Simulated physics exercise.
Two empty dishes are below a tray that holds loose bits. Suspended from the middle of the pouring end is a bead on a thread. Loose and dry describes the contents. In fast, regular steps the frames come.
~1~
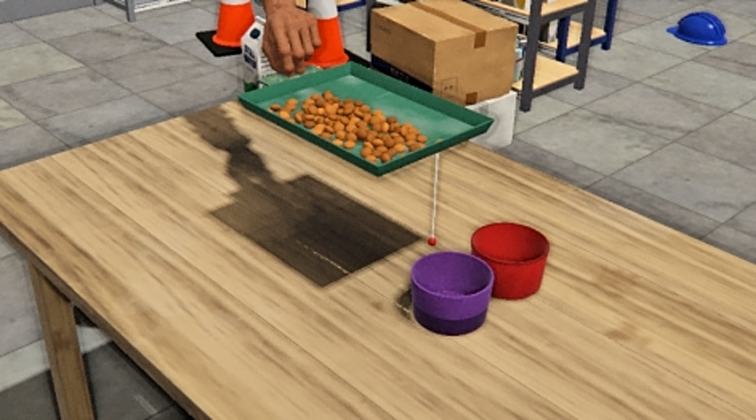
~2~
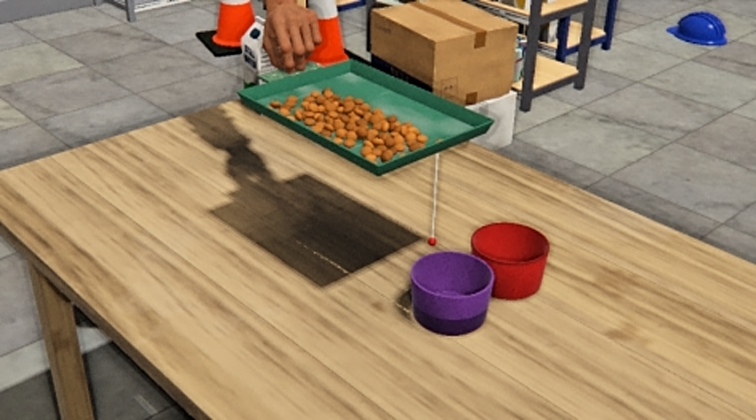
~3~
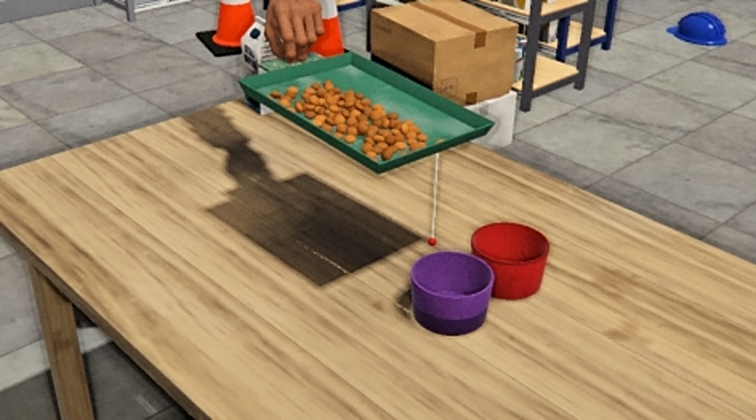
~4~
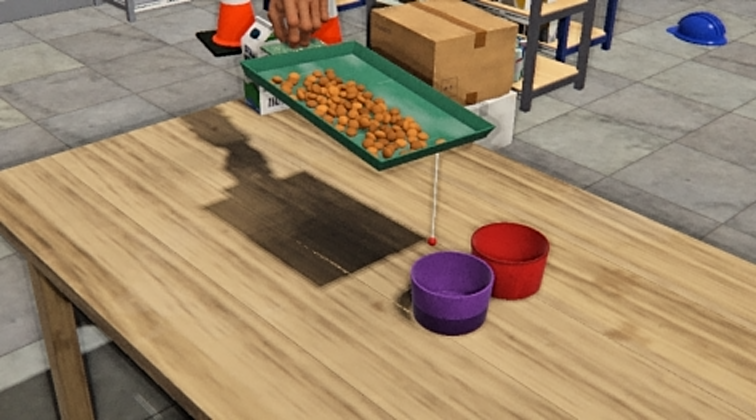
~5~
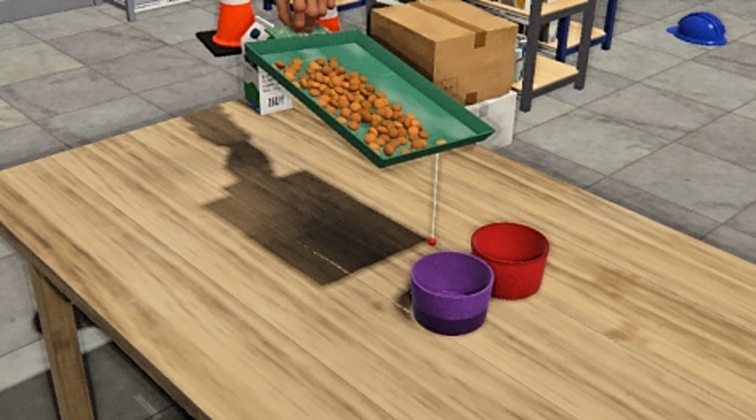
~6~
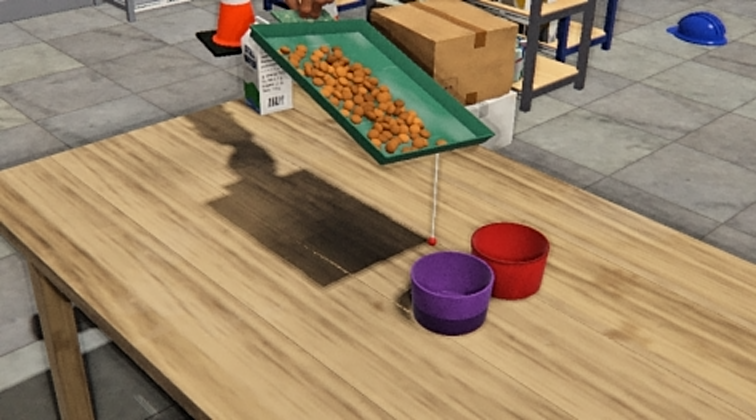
A hand tilting a green tray of brown kibble, its far end rising above purple and red dishes on a wooden table.
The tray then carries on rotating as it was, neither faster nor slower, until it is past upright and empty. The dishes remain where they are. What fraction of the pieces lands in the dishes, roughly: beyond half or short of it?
Beyond half.
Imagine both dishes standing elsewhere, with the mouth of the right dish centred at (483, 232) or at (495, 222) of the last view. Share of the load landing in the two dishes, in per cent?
About 70 per cent, then about 60 per cent.
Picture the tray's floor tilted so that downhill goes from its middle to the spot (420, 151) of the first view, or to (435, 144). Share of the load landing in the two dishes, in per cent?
In turn, 60 percent and then 80 percent.
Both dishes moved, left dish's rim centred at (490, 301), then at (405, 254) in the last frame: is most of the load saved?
At place one a lesser share; at place two a lesser share.
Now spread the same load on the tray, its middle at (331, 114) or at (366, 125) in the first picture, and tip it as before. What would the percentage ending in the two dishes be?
You'd get 80 % the first time and 80 % the second.
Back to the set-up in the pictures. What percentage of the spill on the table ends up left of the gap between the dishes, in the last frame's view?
50 %, near enough.
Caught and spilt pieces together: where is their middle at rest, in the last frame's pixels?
The centre ends up roughly at (502, 273).
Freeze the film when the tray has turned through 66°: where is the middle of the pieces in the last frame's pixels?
Roughly at (468, 140).
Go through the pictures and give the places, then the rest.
The first picture shows corners of the pouring end at (379, 163) and (487, 119), level; middle of the load at (350, 124), bits of cat kibble; left dish at (481, 308); right dish at (539, 274); bead on its thread at (432, 242).
The second picture shows corners of the pouring end at (379, 162) and (487, 120), level; middle of the load at (350, 122).
The third picture shows corners of the pouring end at (380, 160) and (488, 122), tipped barely, lowest at the right corner; middle of the load at (351, 117).
The fourth picture shows corners of the pouring end at (382, 157) and (488, 125), tipped a little, lowest at the right corner; middle of the load at (352, 109).
The fifth picture shows corners of the pouring end at (384, 155) and (489, 128), tipped clearly, lowest at the right corner; middle of the load at (354, 102).
The sixth picture shows corners of the pouring end at (387, 152) and (489, 132), tipped clearly, lowest at the right corner; middle of the load at (358, 94); left dish at (481, 308); right dish at (539, 274).
Soon after the last picture, tray tipped steeply; most on the tray; a stray few in the right dish; about a quarter in the air.
A little later, tray tipped past a quarter turn; a small part in the left dish; about two thirds in the right dish; about a quarter outside both; a small part in the air.
Later still, tray tipped past a quarter turn; a small part in the left dish; about two thirds in the right dish; about a quarter outside both.
At rest, tray tipped past a quarter turn; a small part in the left dish; about two thirds in the right dish; about a quarter outside both.
